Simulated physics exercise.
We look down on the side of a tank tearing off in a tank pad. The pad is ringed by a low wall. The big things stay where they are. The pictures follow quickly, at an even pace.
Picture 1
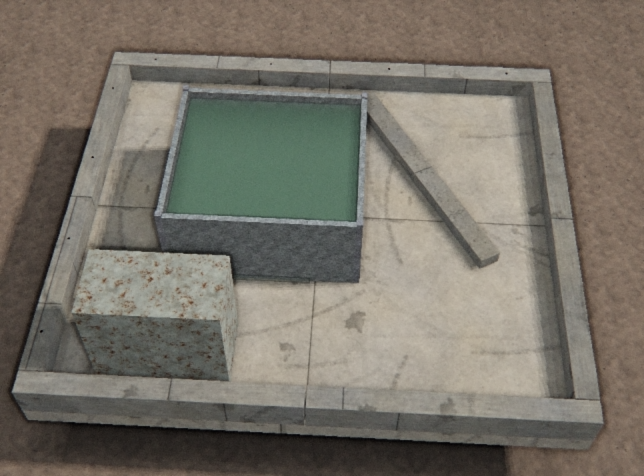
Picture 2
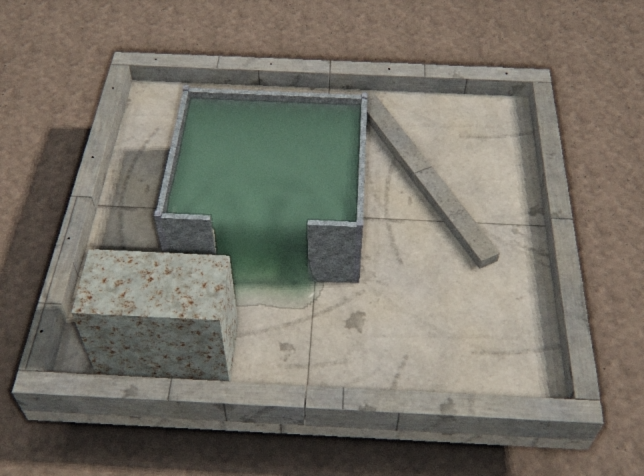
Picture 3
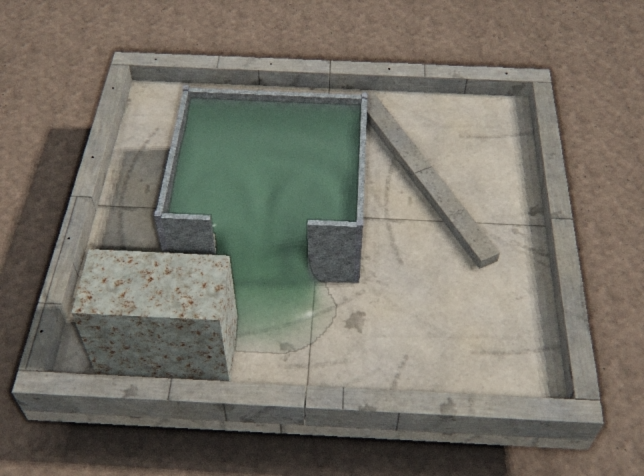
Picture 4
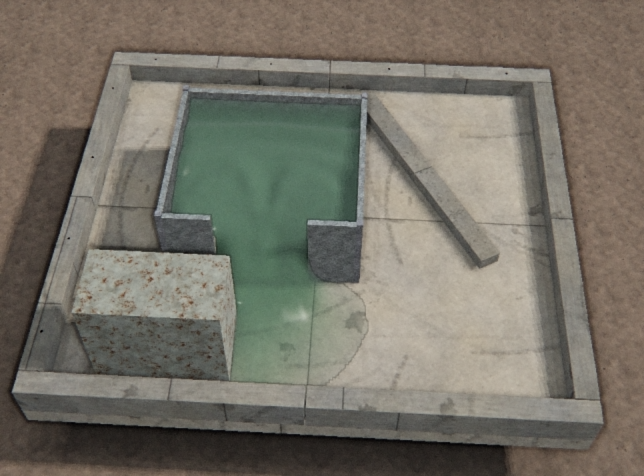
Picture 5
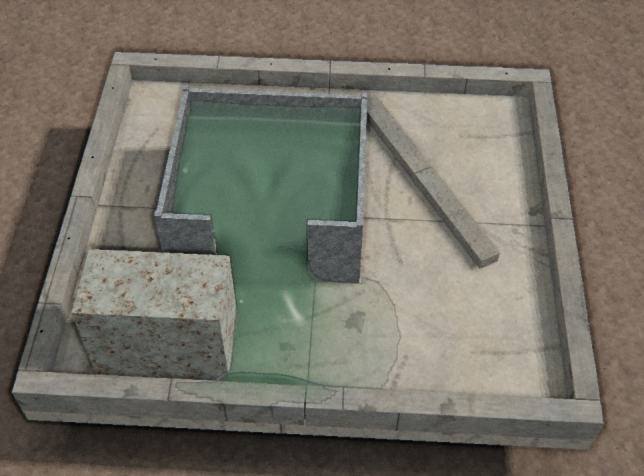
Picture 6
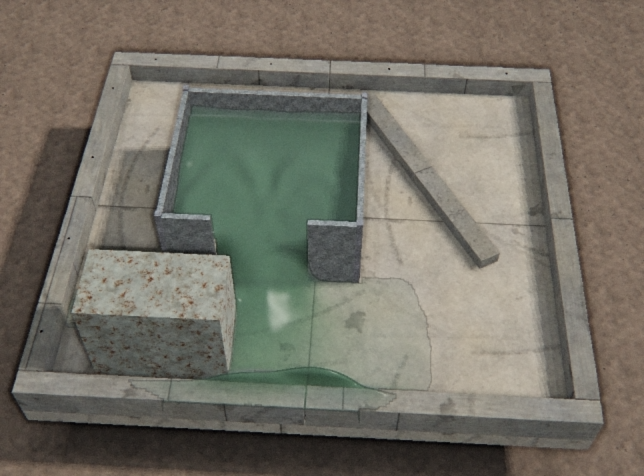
Square tank of green water losing part of its front wall, water pouring through the gap and spreading across the walled pad.
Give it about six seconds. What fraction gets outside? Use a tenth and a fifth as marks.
It loses between a tenth and a fifth.
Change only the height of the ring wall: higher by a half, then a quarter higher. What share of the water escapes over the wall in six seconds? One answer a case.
Roughly 4 per cent, then 10 per cent.
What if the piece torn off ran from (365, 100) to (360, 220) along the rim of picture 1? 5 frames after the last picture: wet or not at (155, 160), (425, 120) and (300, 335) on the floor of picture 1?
In that order: Free of water, wet, dry.
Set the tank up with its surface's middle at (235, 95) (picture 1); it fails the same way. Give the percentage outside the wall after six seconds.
Near 10 in a hundred.
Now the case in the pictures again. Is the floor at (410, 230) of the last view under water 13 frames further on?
At that place: No water.
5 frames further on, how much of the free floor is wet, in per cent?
Close to 35 %.
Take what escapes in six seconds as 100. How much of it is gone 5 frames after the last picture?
About 30 per cent.
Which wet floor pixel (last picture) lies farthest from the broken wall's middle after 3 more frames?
Close to (555, 409).
A moment on, water covers 25 % of the floor; the low wall has let 2 % over.
Next, water covers 35 % of the floor; the low wall has let 5 % over.
Then, water covers 55 % of the floor; the low wall has let 13 % over.
Later, water covers 70 % of the floor; the low wall has let 16 % over.
In the end, water covers 80 % of the floor; the low wall has let 16 % over.
